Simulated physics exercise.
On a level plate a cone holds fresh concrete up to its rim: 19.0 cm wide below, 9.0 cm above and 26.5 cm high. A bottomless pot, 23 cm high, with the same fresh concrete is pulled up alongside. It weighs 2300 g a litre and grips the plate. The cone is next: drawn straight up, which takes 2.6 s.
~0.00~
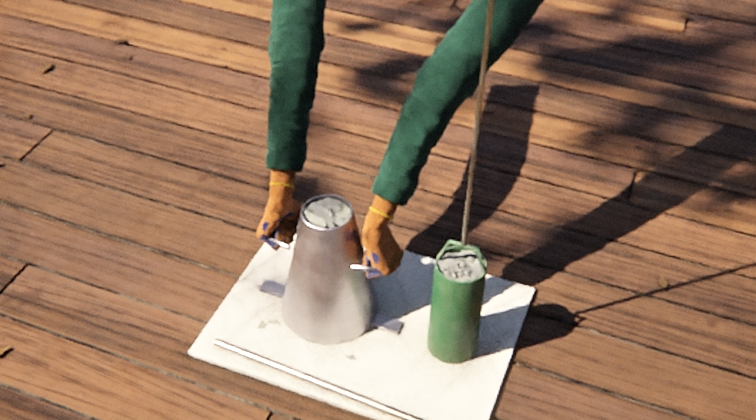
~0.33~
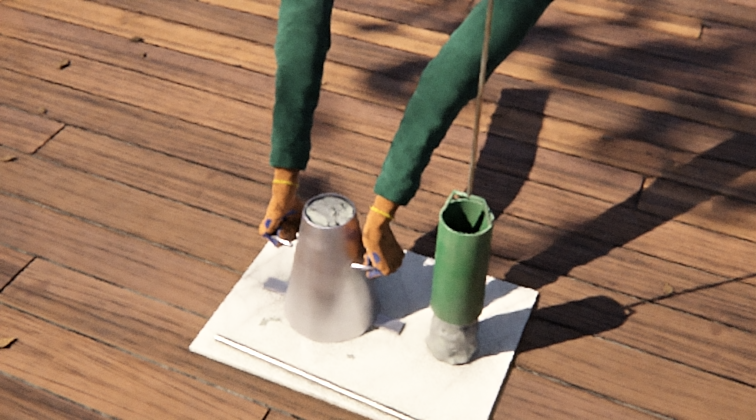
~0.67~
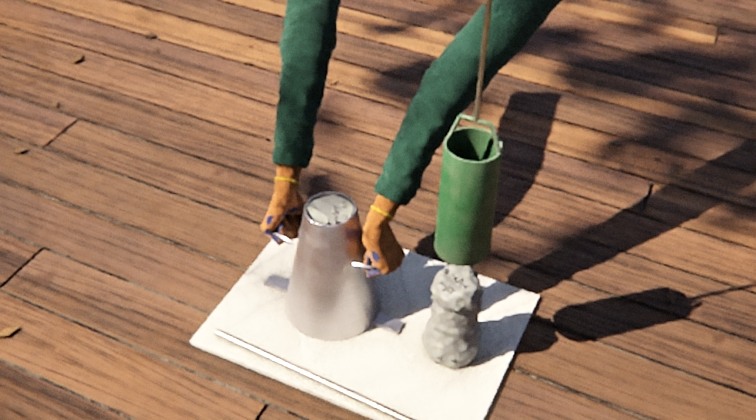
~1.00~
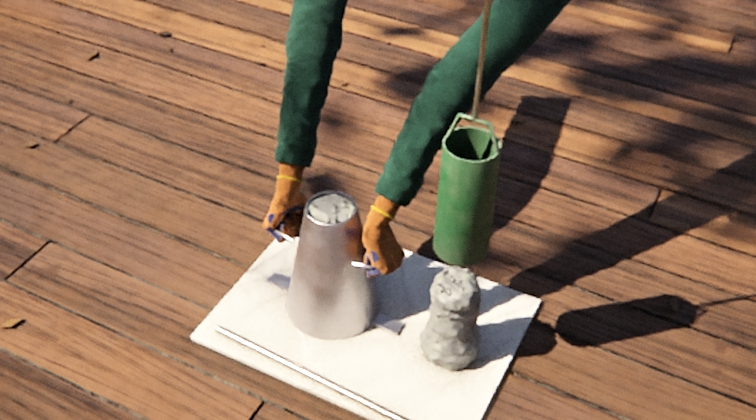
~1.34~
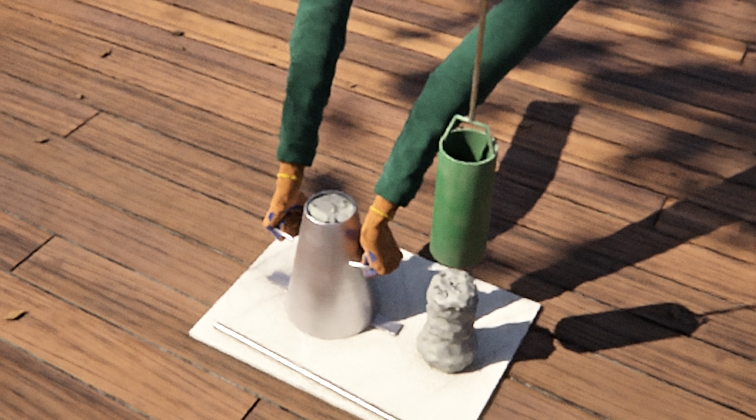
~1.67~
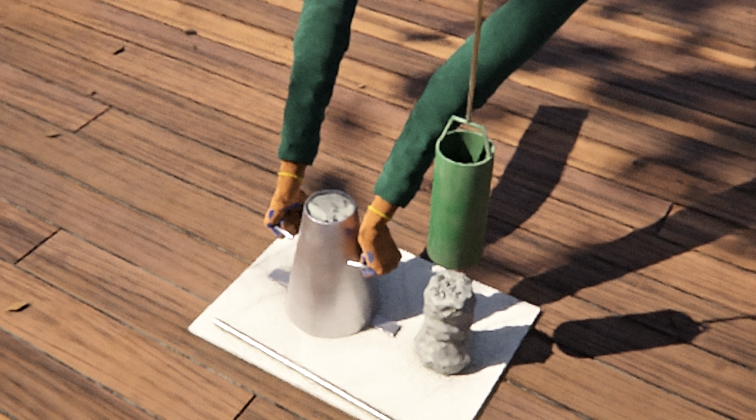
Gloved hands hold a metal cone still while a green pot lifts off wet concrete.
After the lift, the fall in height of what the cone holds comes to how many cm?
Some 0 cm.
After 2.3 s, the cone is up 5.8 cm; the fresh concrete has come down 0.1 cm to 26 cm and is 19 cm wide.
After 3.0 s, the cone is up 17 cm; the fresh concrete has come down 0.1 cm to 26 cm and is 19 cm wide.
After 3.6 s, the cone is up 27 cm; the fresh concrete has come down 0.2 cm to 26 cm and is 19 cm wide.
After 4.4 s, the cone is clear; the fresh concrete has come down 0.2 cm to 26 cm and is 19 cm wide.
After 4.9 s, at rest, the cone is clear; the fresh concrete has come down 0.2 cm to 26 cm and is 19 cm wide.
